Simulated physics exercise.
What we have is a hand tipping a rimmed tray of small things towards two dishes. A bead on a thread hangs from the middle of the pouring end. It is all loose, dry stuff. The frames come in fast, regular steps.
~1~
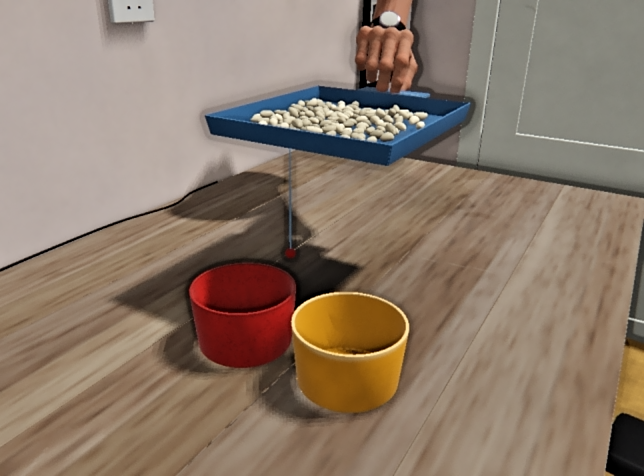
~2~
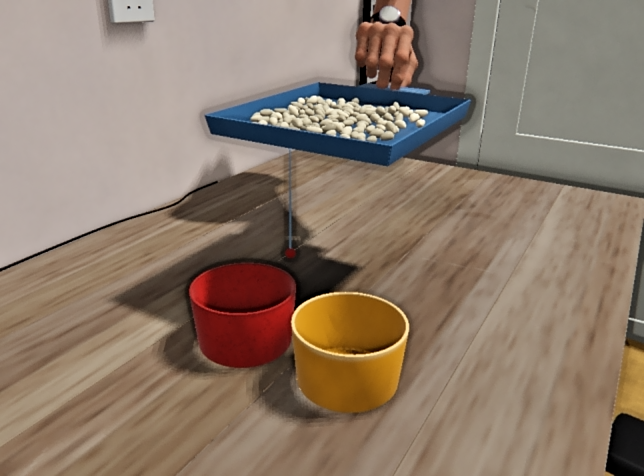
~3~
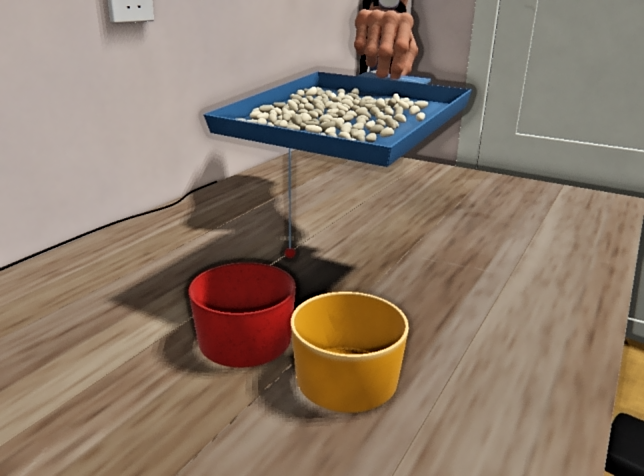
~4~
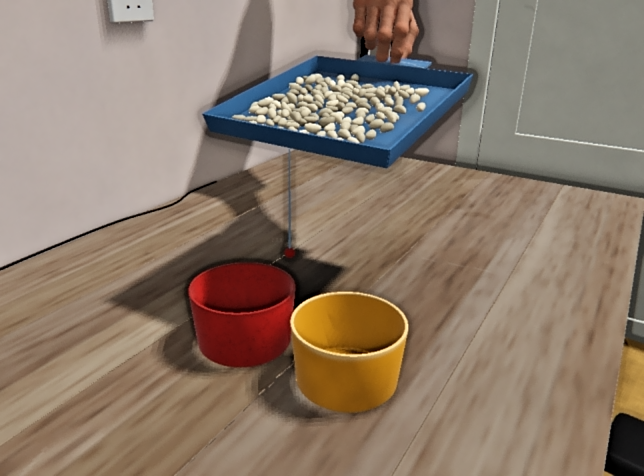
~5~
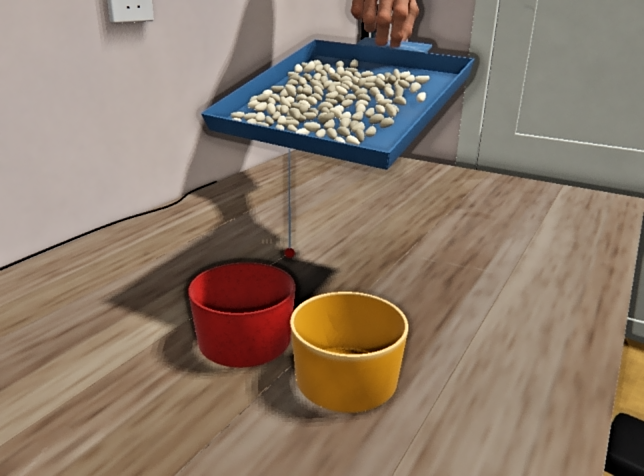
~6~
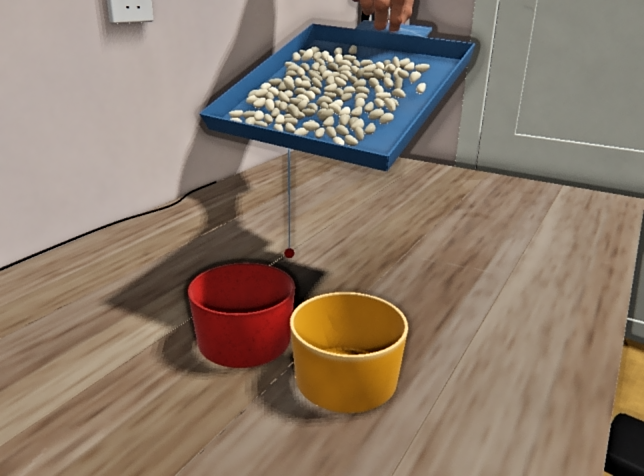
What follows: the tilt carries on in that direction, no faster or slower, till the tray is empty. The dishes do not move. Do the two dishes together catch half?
They take the larger part between them.
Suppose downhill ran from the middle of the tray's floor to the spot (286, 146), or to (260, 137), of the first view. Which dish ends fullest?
One: Left. Two: The left one.
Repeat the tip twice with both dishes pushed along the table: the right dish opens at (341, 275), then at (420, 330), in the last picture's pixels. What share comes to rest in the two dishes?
In turn 10 and 50 in a hundred.
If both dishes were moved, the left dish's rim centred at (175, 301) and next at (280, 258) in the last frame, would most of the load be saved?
In turn: Less than half; not half.
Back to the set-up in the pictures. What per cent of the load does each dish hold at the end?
About: Left dish 30, right dish 50 per cent.
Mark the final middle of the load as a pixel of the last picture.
At about (314, 364).
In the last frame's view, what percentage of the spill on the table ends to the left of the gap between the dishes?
Close to 70 per cent.
Soon after the last picture, tray tipped steeply; all on the tray.
A little later, tray tipped past a quarter turn; about a quarter on the tray; about a quarter in the right dish; a small part in the left dish; a stray few outside both; about half in the air.
Later still, tray tipped past a quarter turn; about half in the right dish; about a third in the left dish; about a quarter outside both.
At rest, tray tipped past a quarter turn; about half in the right dish; about a third in the left dish; about a quarter outside both.
